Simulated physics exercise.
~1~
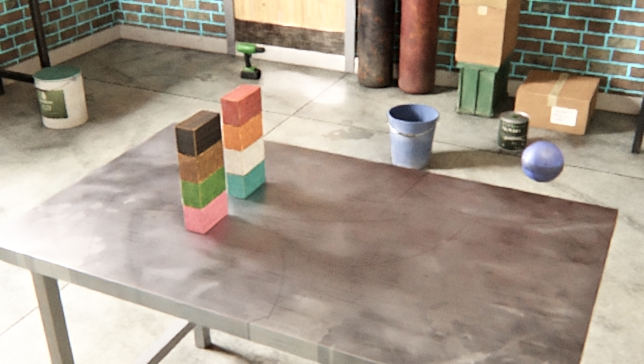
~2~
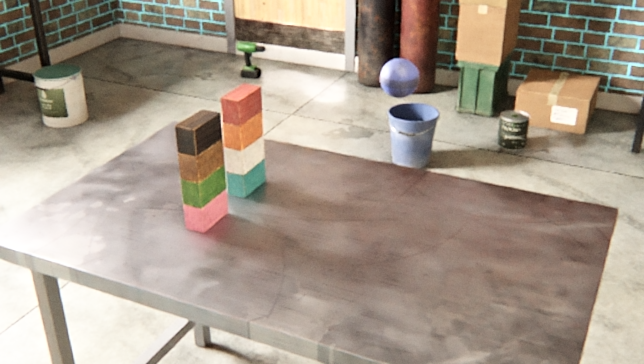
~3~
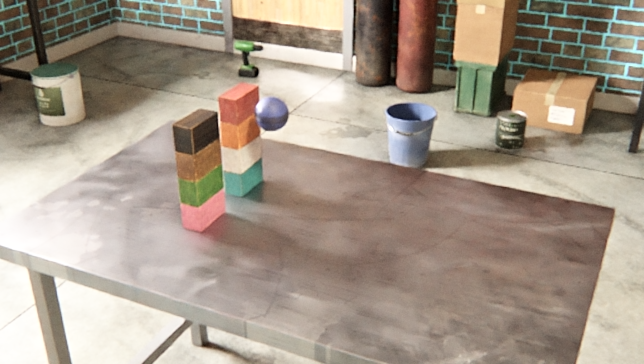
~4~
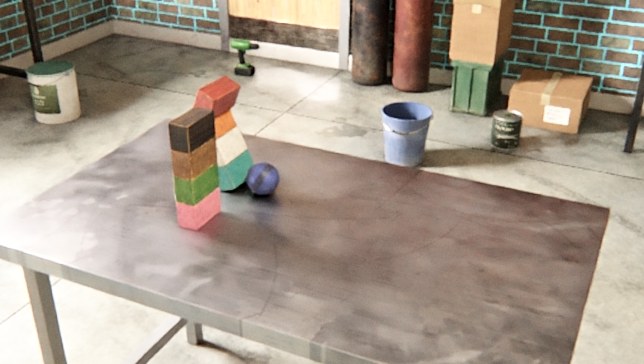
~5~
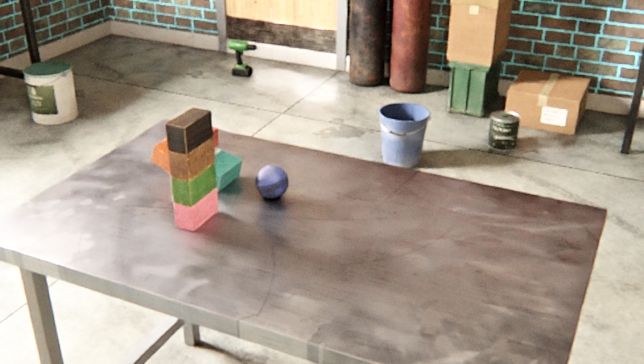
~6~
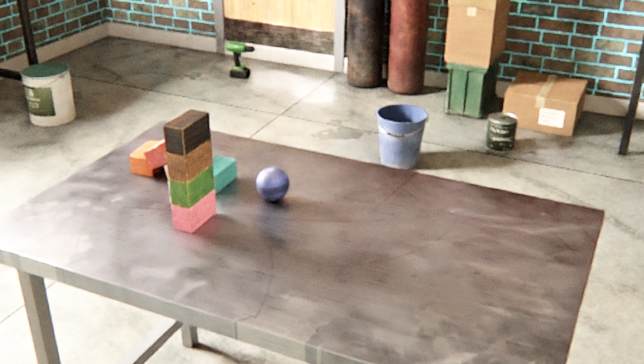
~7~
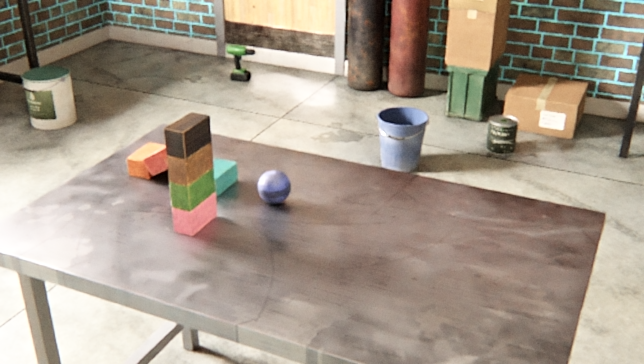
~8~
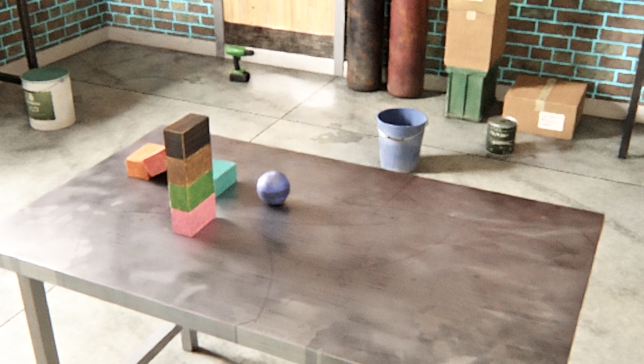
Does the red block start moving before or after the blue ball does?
The red block starts moving after the blue ball. The ball is already travelling through the air while the red block still sits on top of its stack.
Workshop table with two block stacks, a blue ball flying in from the right, toppling the rear stack and settling beside the standing one.
